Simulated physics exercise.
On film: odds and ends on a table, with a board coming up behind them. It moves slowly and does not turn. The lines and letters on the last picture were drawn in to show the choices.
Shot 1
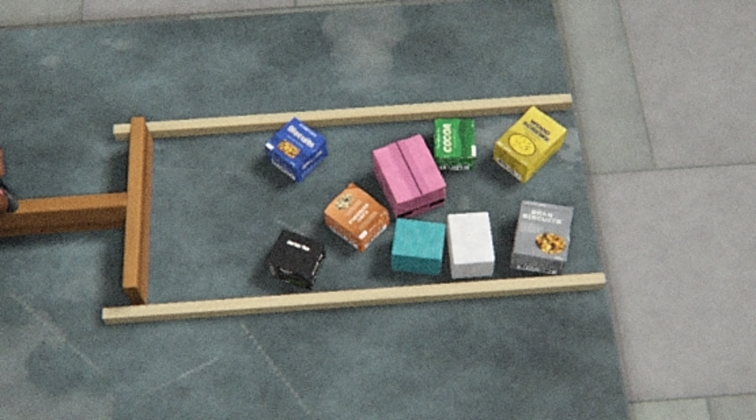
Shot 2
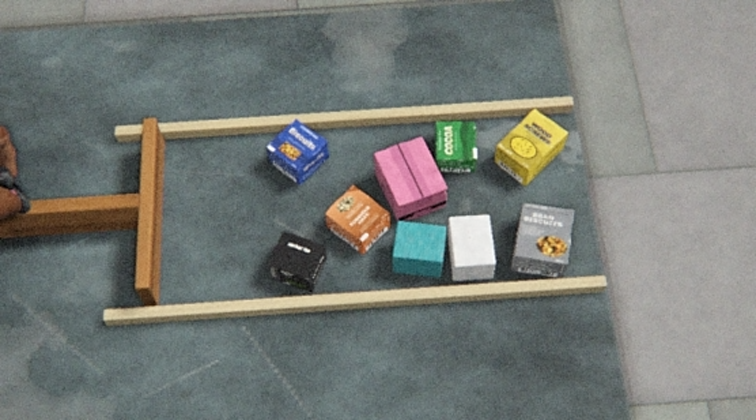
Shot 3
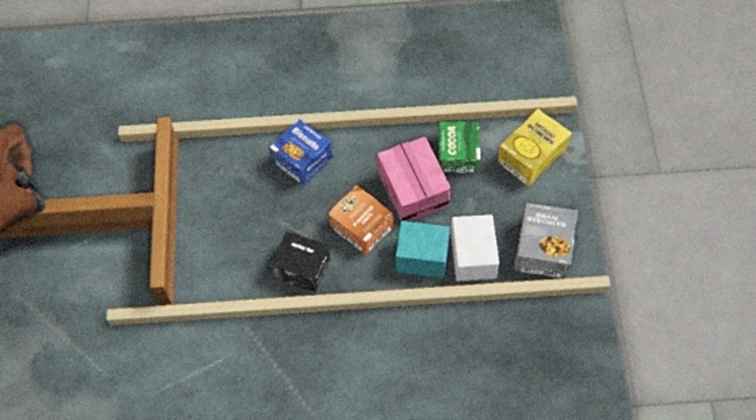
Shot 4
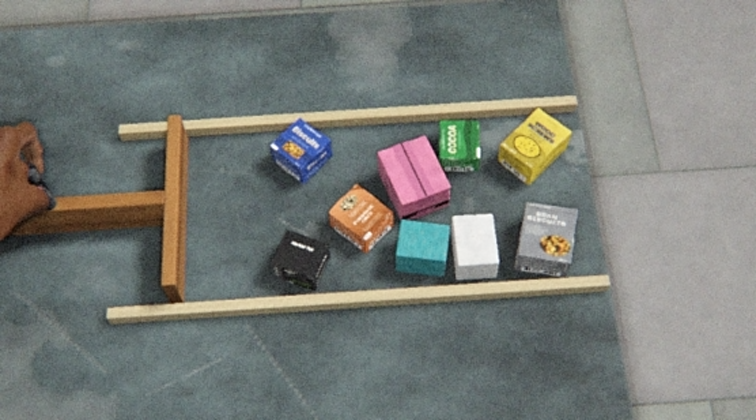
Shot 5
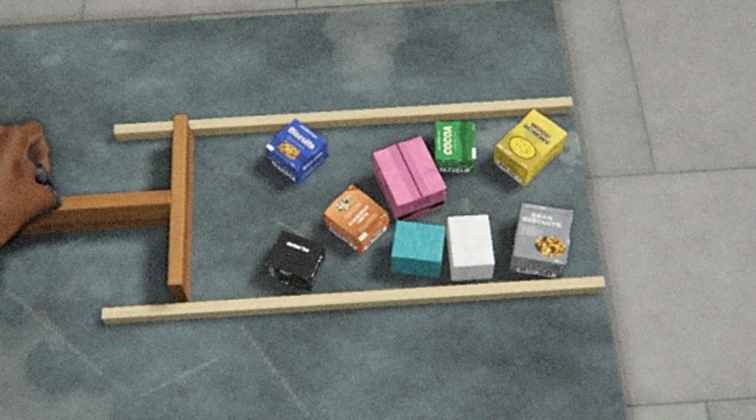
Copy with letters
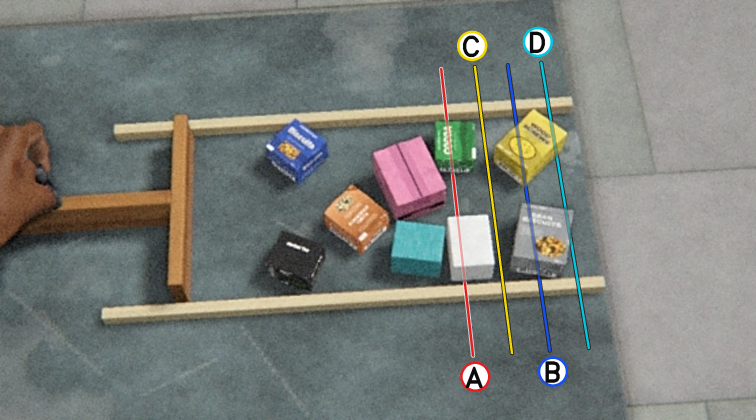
A wooden board on a handle, with a hand holding it, slid slowly a short way to the right between two pale rails, while the colourful boxes and packets in front of it stayed still.
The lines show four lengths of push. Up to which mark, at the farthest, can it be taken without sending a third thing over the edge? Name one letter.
Stop at A.
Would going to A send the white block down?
By then, no.
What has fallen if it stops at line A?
The grey packet goes over.
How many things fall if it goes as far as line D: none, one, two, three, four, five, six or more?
In all, six or more.
On the copy, A at (456, 202); B at (527, 197); C at (492, 200); D at (563, 195).
On A. First, board (276, 190); blue packet (316, 150); black packet (316, 255).
Then, board (376, 183); grey packet (560, 240); white block (511, 249).
Finally, board (452, 179); grey packet over the edge; yellow box (577, 148); one fallen.
By contrast, B drops six; C drops three; D drops seven.
